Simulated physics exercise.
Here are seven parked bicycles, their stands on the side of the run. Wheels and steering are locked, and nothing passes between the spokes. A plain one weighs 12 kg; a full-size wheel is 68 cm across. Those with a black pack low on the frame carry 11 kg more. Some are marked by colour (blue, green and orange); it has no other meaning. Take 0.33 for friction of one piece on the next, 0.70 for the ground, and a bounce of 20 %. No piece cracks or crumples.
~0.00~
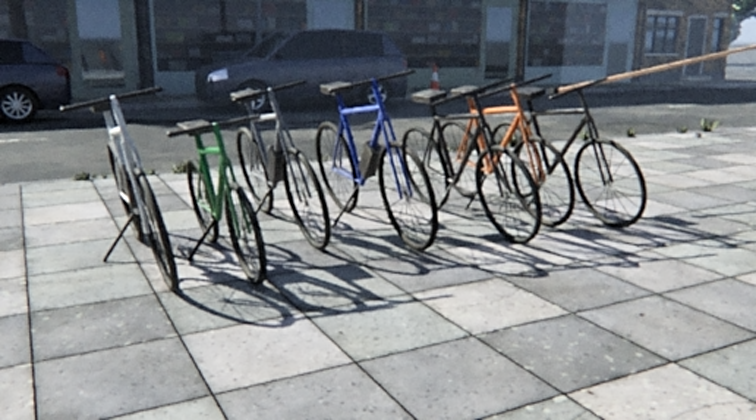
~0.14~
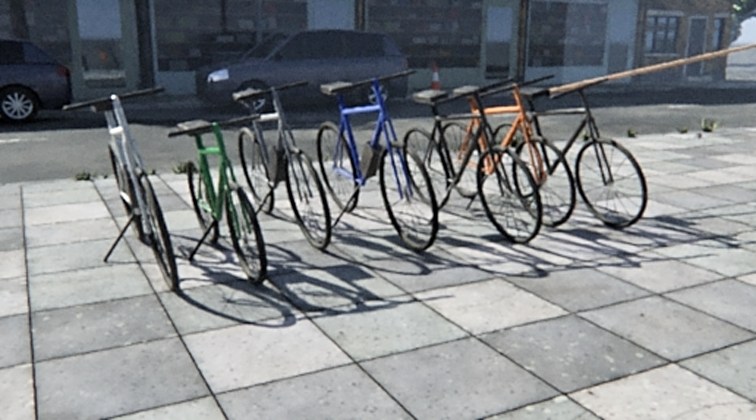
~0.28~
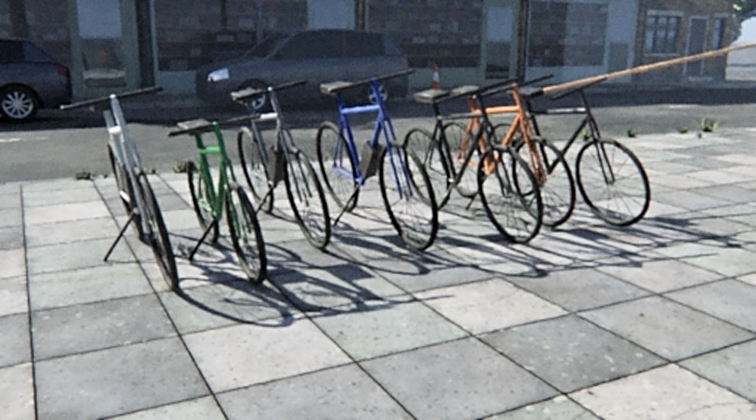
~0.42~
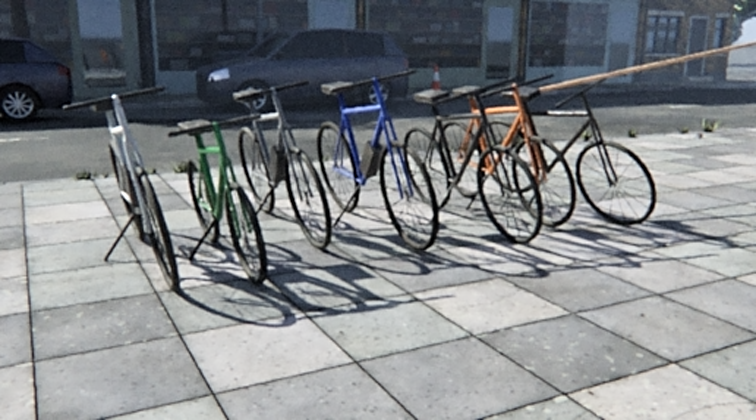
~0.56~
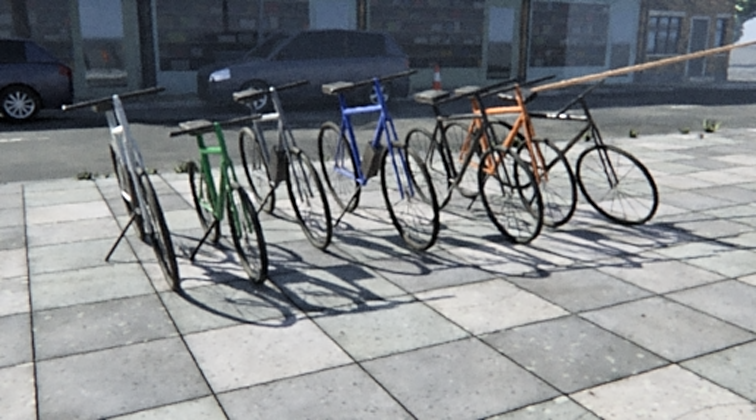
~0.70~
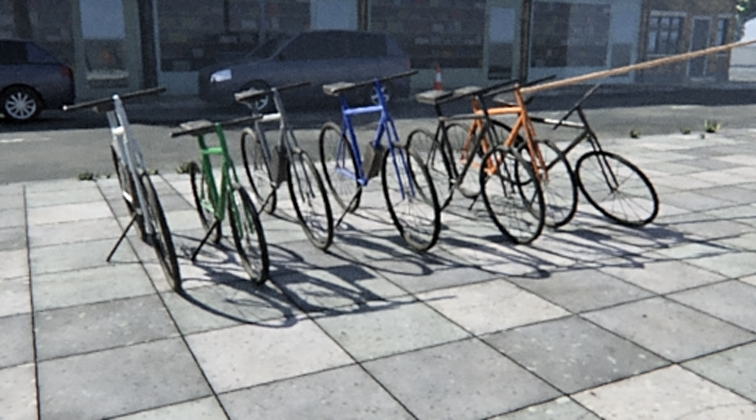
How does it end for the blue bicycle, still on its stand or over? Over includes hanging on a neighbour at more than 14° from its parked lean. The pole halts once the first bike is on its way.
It remains upright.
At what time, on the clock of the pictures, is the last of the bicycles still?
Around 2.0 s.
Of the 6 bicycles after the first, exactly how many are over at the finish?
The count is 1.
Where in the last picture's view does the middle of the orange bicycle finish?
At about (463, 151).
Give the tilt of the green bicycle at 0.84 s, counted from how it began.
About 0°.
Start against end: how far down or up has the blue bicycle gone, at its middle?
It ends some 0 cm lower.
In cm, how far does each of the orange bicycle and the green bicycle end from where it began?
Orange 40, green 0.
By 0.84 s, none of the 6 other bicycles over, 1 disturbed; blue bicycle unmoved; orange bicycle tilted 3°.
By 1.10 s, none of the 6 other bicycles over, 1 disturbed; blue bicycle unmoved; orange bicycle tilted 13°.
By 1.32 s, 1 of the 6 other bicycles over; blue bicycle unmoved; orange bicycle tilted 24°.
By 1.56 s, 1 of the 6 other bicycles over; blue bicycle unmoved; orange bicycle tilted 26°.
When it is over (2.1 s), 1 of the 6 other bicycles over; blue bicycle unmoved; orange bicycle tilted 28°; green bicycle unmoved. Five left standing. In pixels of the last frame, middles, blue bicycle near (366, 152), orange bicycle near (463, 151).
